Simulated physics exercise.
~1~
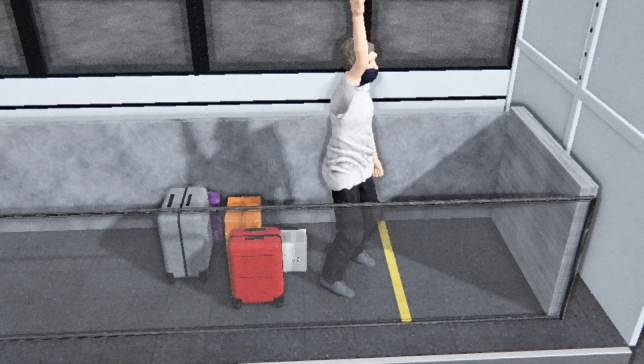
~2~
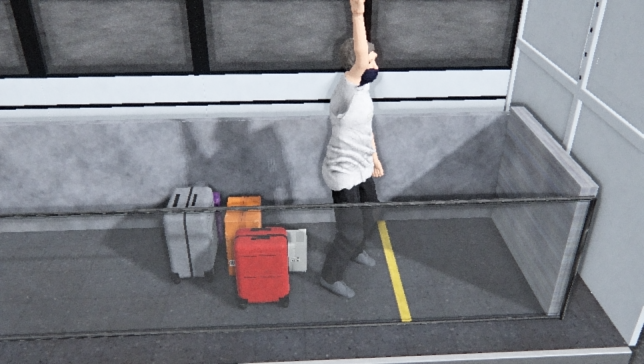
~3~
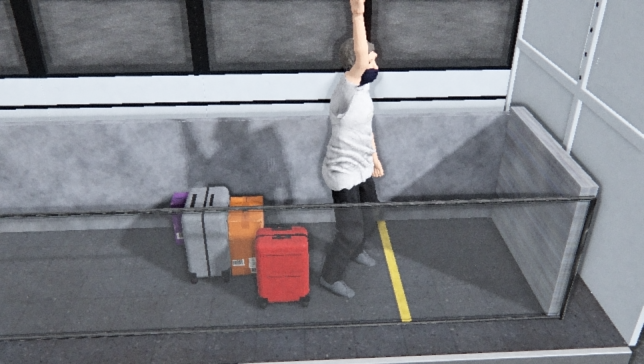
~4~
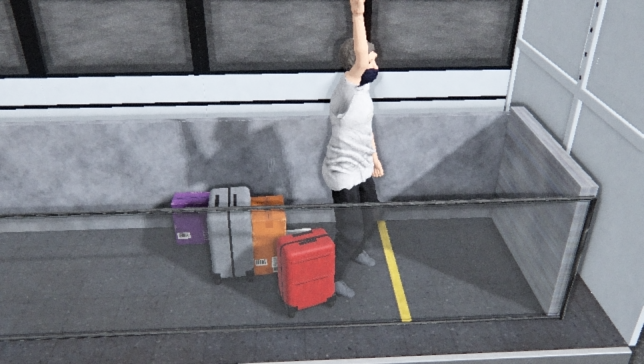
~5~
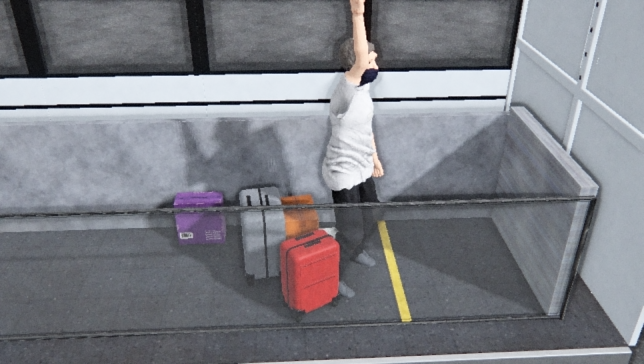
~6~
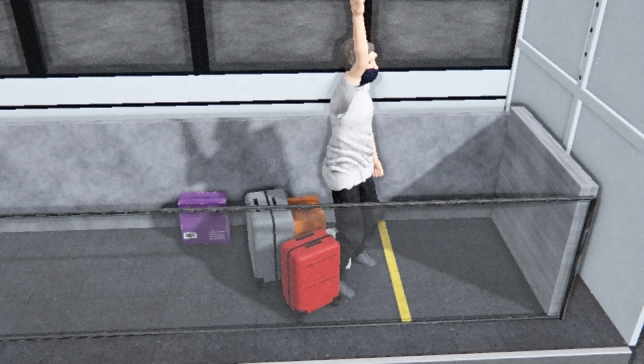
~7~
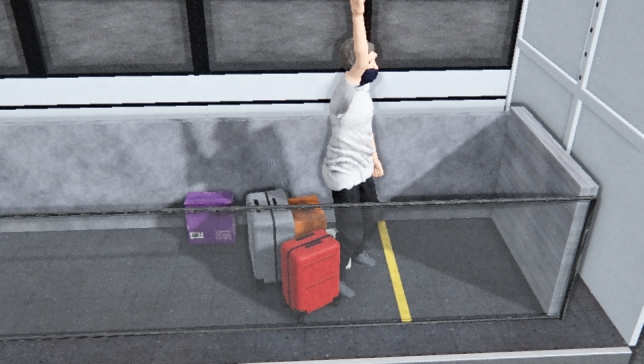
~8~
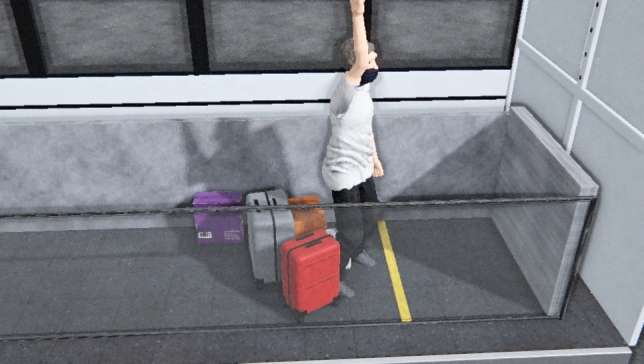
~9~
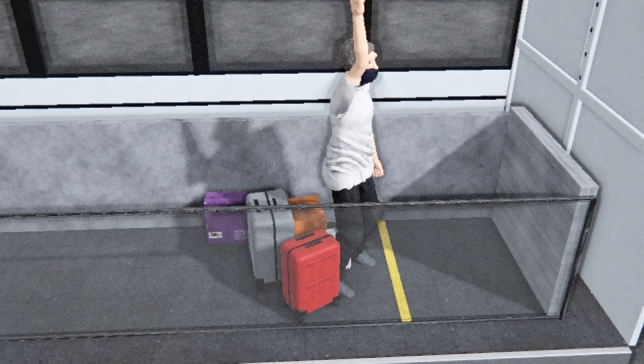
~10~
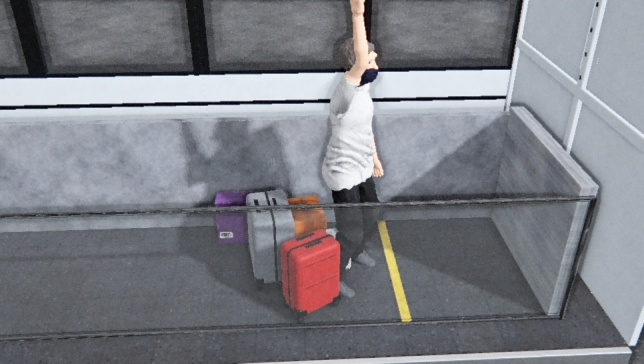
In the standing bay of a shuttle, a passenger in a white shirt holds one arm straight up while loose luggage stands to the left, short of a yellow floor line. The grey and red wheeled cases begin sliding right, and the orange pack soon follows. A purple carton comes into clear view behind them, and the white tub is lost from sight. The red case stops by the passenger's feet, with the grey case and orange pack settling close by. Last, the purple carton creeps right until it is partly behind the grey case, everything in view upright and short of the line.
